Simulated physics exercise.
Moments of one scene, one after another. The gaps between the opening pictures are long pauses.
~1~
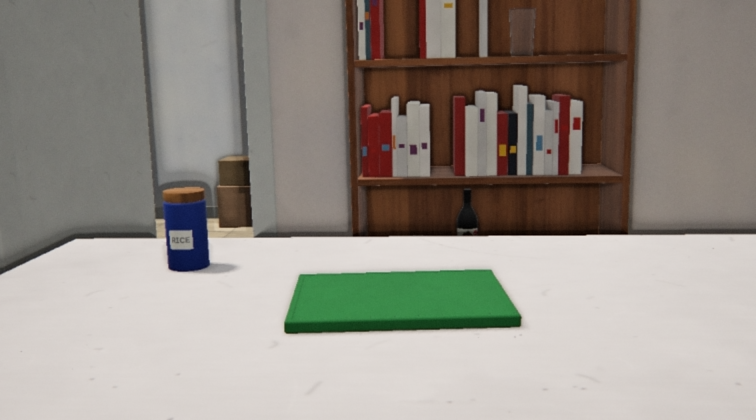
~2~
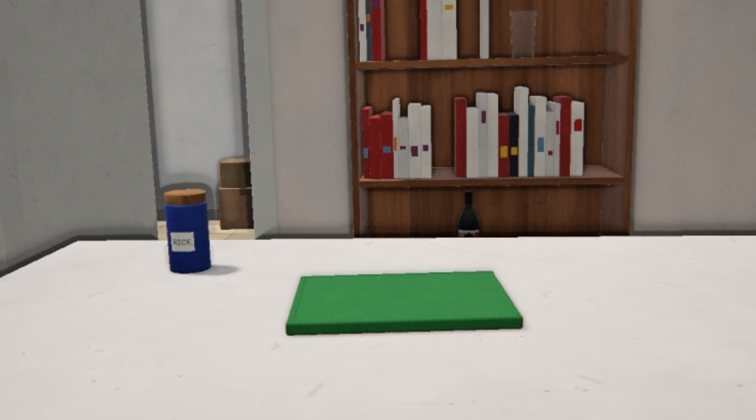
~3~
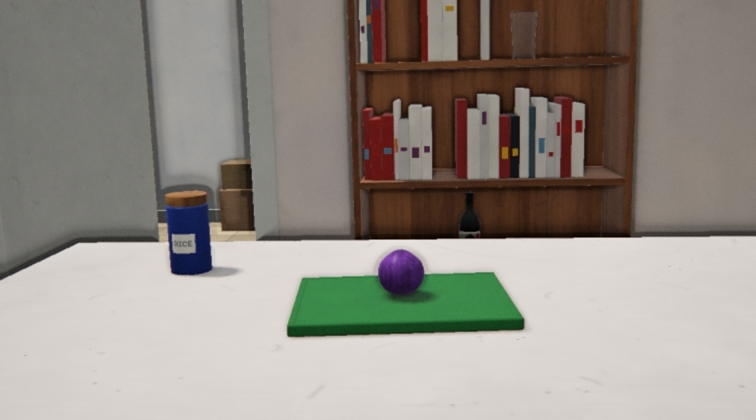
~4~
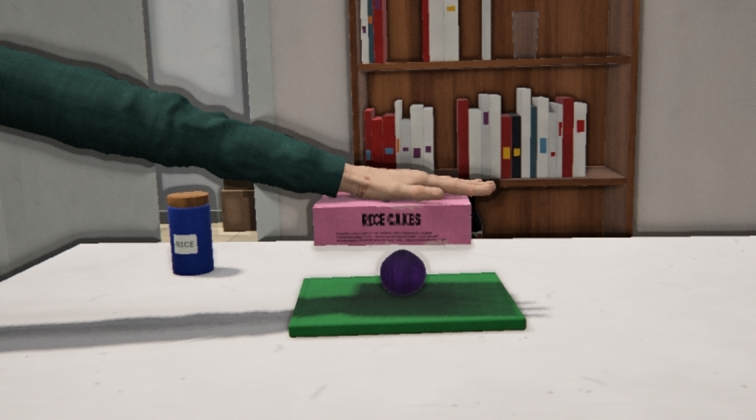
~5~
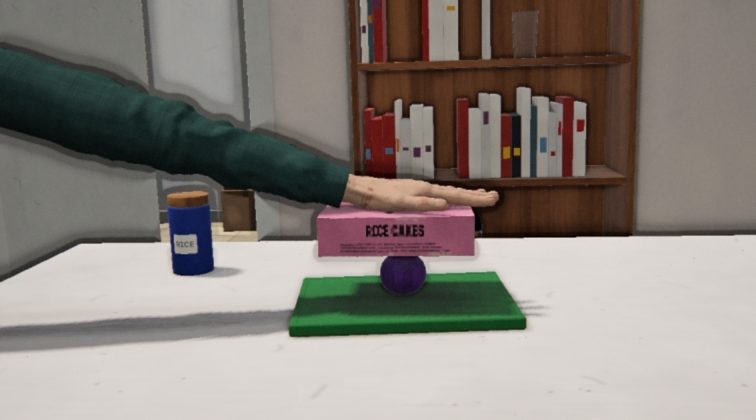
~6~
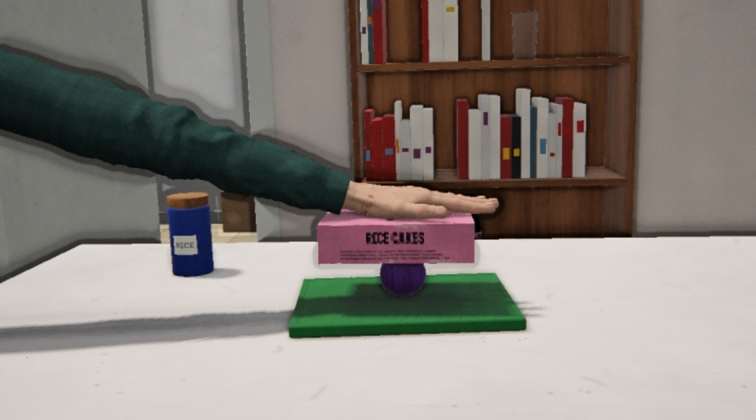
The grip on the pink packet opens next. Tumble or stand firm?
Tumbles.
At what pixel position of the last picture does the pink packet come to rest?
In the final view it sits at roughly (308, 264).
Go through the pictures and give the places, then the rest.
In the first frame, the last thing is not in view yet; blue jar (186, 229).
In the second frame, the last thing is not in view yet; green tray (400, 300).
In the third frame, the last thing is not in view yet; purple onion (401, 273).
The fourth frame shows still above its spot; pink packet (394, 214); blue jar (191, 233).
The fifth frame shows still above its spot; pink packet (398, 224); green tray (404, 301).
The sixth frame shows in place under the hand; pink packet (398, 232); purple onion (403, 273).
Then, 0.50 s after the last picture, pink packet tipped 36° from how it was near (372, 240).
Then, 0.70 s after the last picture, pink packet tipped 26° from how it was near (348, 250).
Then, 0.90 s after the last picture, pink packet now fallen; purple onion rolled a little.
Then, 1.90 s after the last picture, purple onion rolled a little.
At rest, fallen, pink packet; the other 3 in place. Seen from the same camera at the end, pink packet near (308, 264). The pile loses its balance.
